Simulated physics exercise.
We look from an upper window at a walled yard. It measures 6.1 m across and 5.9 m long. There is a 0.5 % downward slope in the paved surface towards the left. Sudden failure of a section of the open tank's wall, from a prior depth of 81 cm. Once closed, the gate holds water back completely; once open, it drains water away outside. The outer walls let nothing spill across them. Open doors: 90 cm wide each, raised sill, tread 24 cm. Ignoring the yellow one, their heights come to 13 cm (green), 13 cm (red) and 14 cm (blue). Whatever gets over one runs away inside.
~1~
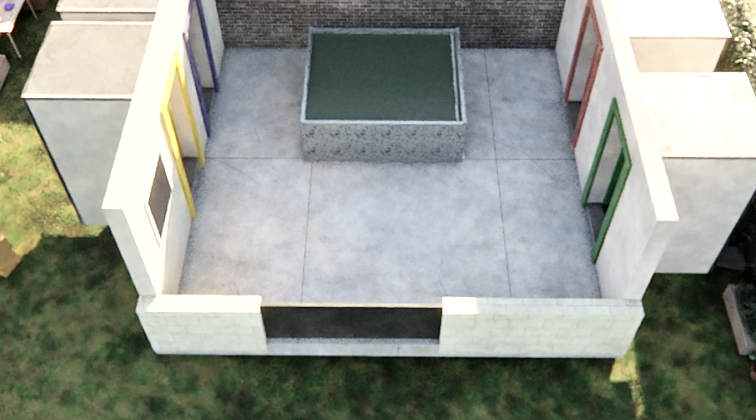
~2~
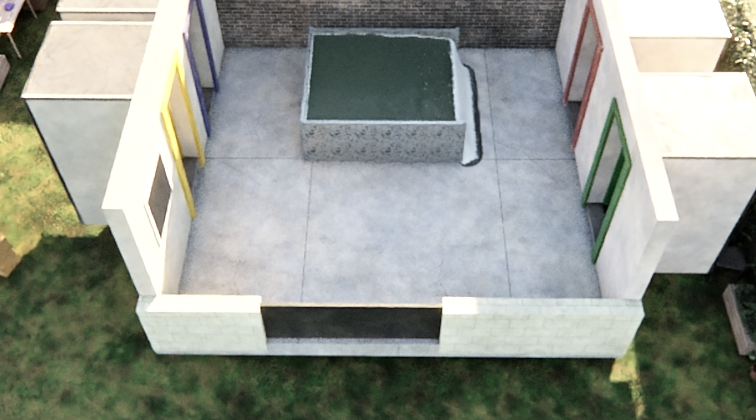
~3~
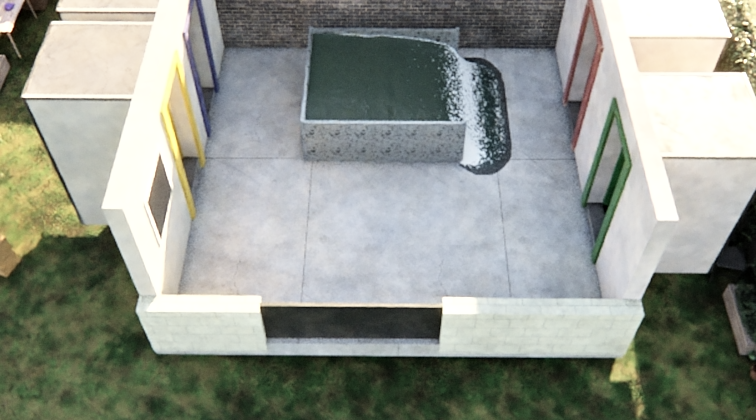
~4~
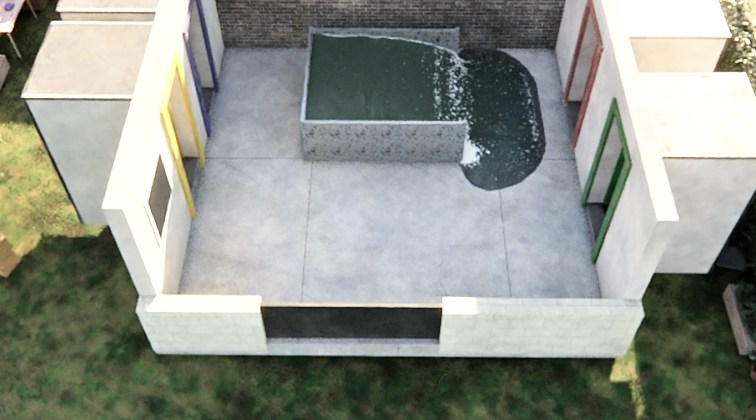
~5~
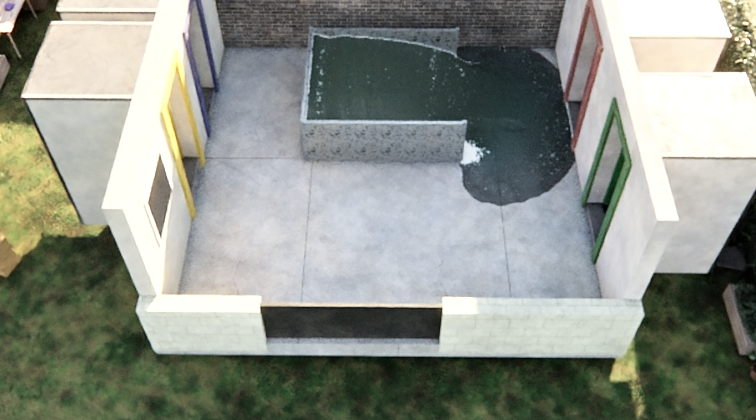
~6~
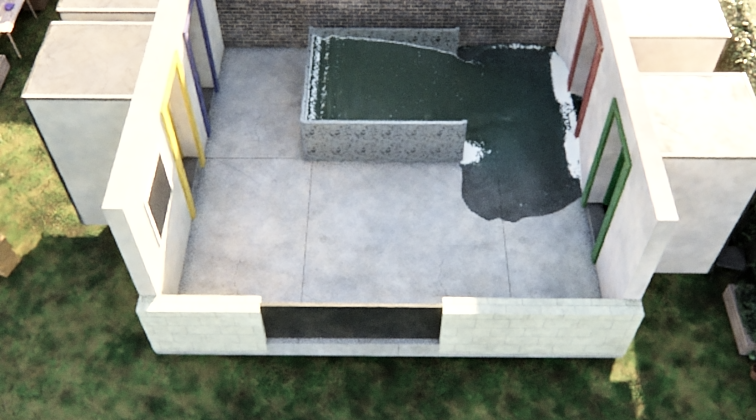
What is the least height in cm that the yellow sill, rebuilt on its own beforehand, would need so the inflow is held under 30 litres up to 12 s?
Around 10.5 cm would be enough.
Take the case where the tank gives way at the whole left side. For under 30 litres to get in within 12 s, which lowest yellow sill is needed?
Then the minimum is about 25 cm.
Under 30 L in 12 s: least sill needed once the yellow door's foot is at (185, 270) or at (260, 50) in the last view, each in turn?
First place around 16 cm, second around 11.5 cm.
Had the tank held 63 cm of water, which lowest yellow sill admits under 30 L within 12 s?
It would take a step of about 7.5 cm.
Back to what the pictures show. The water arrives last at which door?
Last: Yellow.
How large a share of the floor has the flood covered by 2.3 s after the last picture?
Some 45 per cent of it.
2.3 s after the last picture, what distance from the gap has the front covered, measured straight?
It gets close to 4.6 metres out.
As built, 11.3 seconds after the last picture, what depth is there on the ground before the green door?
Lab note: Depth approx. 7.0 cm.
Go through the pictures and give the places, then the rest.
The open tank at (384, 77) is whole and still, 81 cm deep; the yellow door at (186, 146) is dry, in the first frame.
The front is at (478, 153), 0.3 m from the gap at (456, 99); 0.7 m2 of floor is wet, 81 cm left at the back, in the second frame.
The gap is at (456, 102), the front 0.8 m out at (507, 148); the back of the open tank holds 81 cm, in the third frame.
Water pours out at (456, 103) and has run 1.4 m, to (540, 148); about 12 cm deep outside, 81 cm at the back, in the fourth frame.
Water pours out at (456, 104) and has run 1.9 m, to (574, 153); about 10 cm deep outside, 78 cm at the back, in the fifth frame.
Water pours out at (456, 104) and has run 2.1 m, to (588, 137); about 12 cm deep outside, 70 cm at the back; 4.3 m in a straight line remain to the yellow door at (186, 146), in the sixth frame.
Then, 0.7 s after the last picture water covers 25 % of the floor, deepest (56 cm) near (548, 53); it has not reached the yellow door.
Then, 2.3 s after the last picture water covers 45 % of the floor, deepest (36 cm) near (548, 53); it has not reached the yellow door.
Then, 11.3 s after the last picture water covers 95 % of the floor, deepest (20 cm) near (224, 52); 12 cm at the yellow door, 0 litres in over its 26 cm sill.
At the yellow door as built, the water peaked near 18 cm, 5.5 s after the last picture.
Run again over the same 12 s with other heights there, 52 litres in over 9 cm, 18 litres over 12 cm. The limit of 30 litres is kept from about 10.5 cm up.
